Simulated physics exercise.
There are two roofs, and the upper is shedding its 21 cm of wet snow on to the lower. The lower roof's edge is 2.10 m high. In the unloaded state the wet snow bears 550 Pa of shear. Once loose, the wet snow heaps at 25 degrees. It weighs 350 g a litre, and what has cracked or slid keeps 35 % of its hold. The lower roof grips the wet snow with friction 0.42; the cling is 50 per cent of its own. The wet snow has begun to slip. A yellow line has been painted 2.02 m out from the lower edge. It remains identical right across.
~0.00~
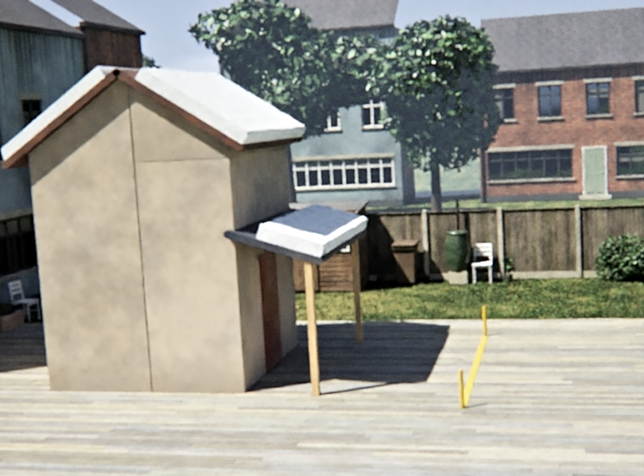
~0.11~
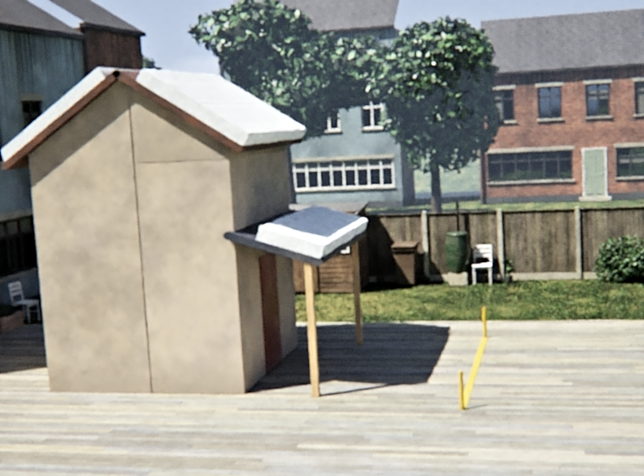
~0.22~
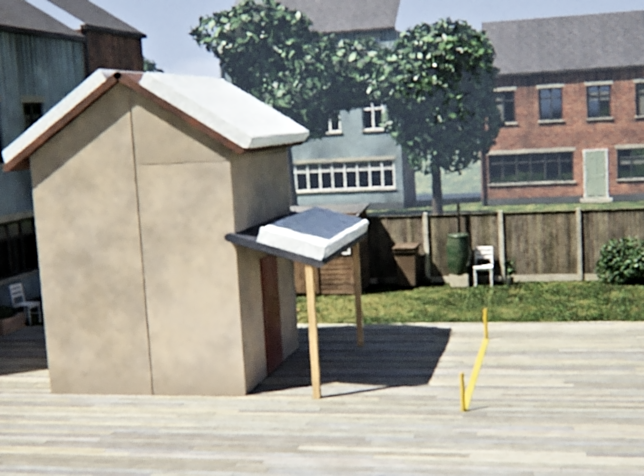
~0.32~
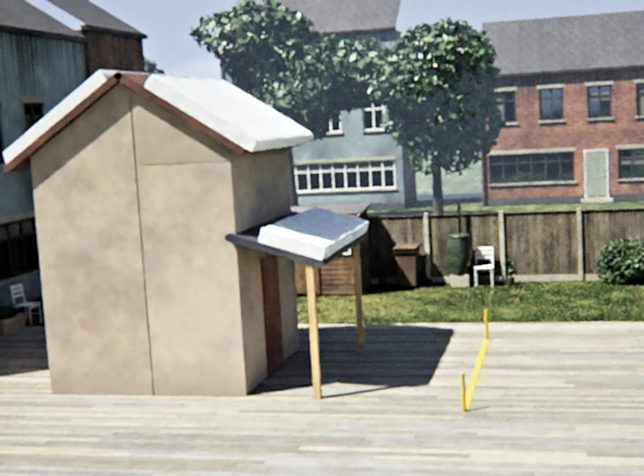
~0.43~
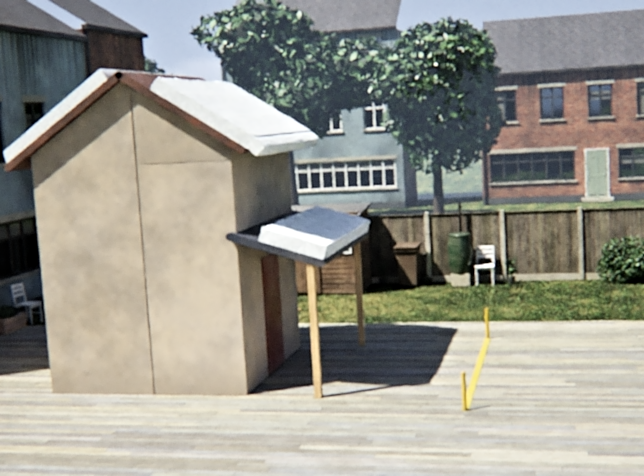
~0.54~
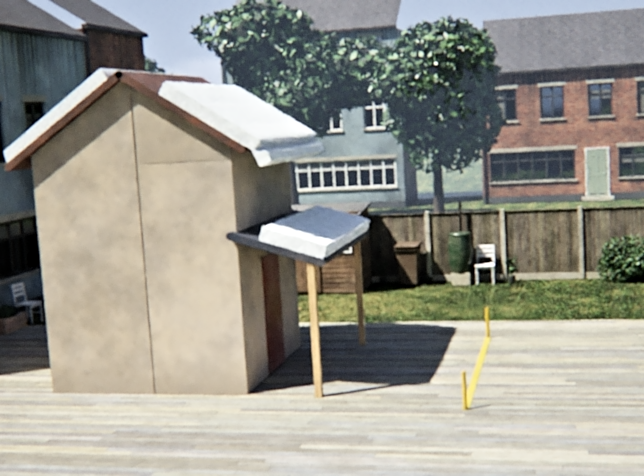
A small tan building stood on a wooden deck as the wet snow on its upper roof slid slowly down to the right, baring the red roof near the ridge and poking out past the edge.
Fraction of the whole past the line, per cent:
30 out of 100.
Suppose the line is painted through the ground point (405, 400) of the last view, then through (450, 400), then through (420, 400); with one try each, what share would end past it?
First try around 45 per cent, second around 35 per cent, third around 40 per cent.
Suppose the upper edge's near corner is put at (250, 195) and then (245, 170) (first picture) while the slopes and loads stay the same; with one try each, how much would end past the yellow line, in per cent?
4 per cent, then 25 per cent.
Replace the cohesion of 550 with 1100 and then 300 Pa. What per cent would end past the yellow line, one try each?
In order: Around 8 % and around 30 %.
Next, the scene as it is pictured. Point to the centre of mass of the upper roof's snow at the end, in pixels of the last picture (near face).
(441, 373), roughly.
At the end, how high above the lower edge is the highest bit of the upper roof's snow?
It ends up some 0.5 m higher than the lower edge.
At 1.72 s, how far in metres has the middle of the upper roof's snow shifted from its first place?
About 4.2 m.
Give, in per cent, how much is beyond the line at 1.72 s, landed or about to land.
Roughly 0 per cent.
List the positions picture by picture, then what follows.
Leading edge of the wet snow at (244, 137), in the first picture.
Leading edge of the wet snow at (245, 139), its middle shifted 1.4 cm, in the second picture.
Leading edge of the wet snow at (248, 142), its middle shifted 5.8 cm, 3 % of it past the upper edge, in one piece, in the third picture.
Leading edge of the wet snow at (252, 137), its middle shifted 13 cm, 7 % of it past the upper edge, in one piece, in the fourth picture.
Leading edge of the wet snow at (259, 146), its middle shifted 24 cm, 12 % of it past the upper edge, in one piece, in the fifth picture.
Leading edge of the wet snow at (267, 153), its middle shifted 39 cm, 20 % of it past the upper edge, cracking, in the sixth picture.
After 1.08 s, none is below the lower edge and 0 % is past the line.
After 1.72 s, 67 % is below the lower edge and 0 % is past the line.
After 2.36 s, 68 % is below the lower edge and 30 % is past the line.
After 3.00 s, 68 % is below the lower edge and 30 % is past the line.
After 3.10 s, at the end, 68 % is below the lower edge and 30 % is past the line.
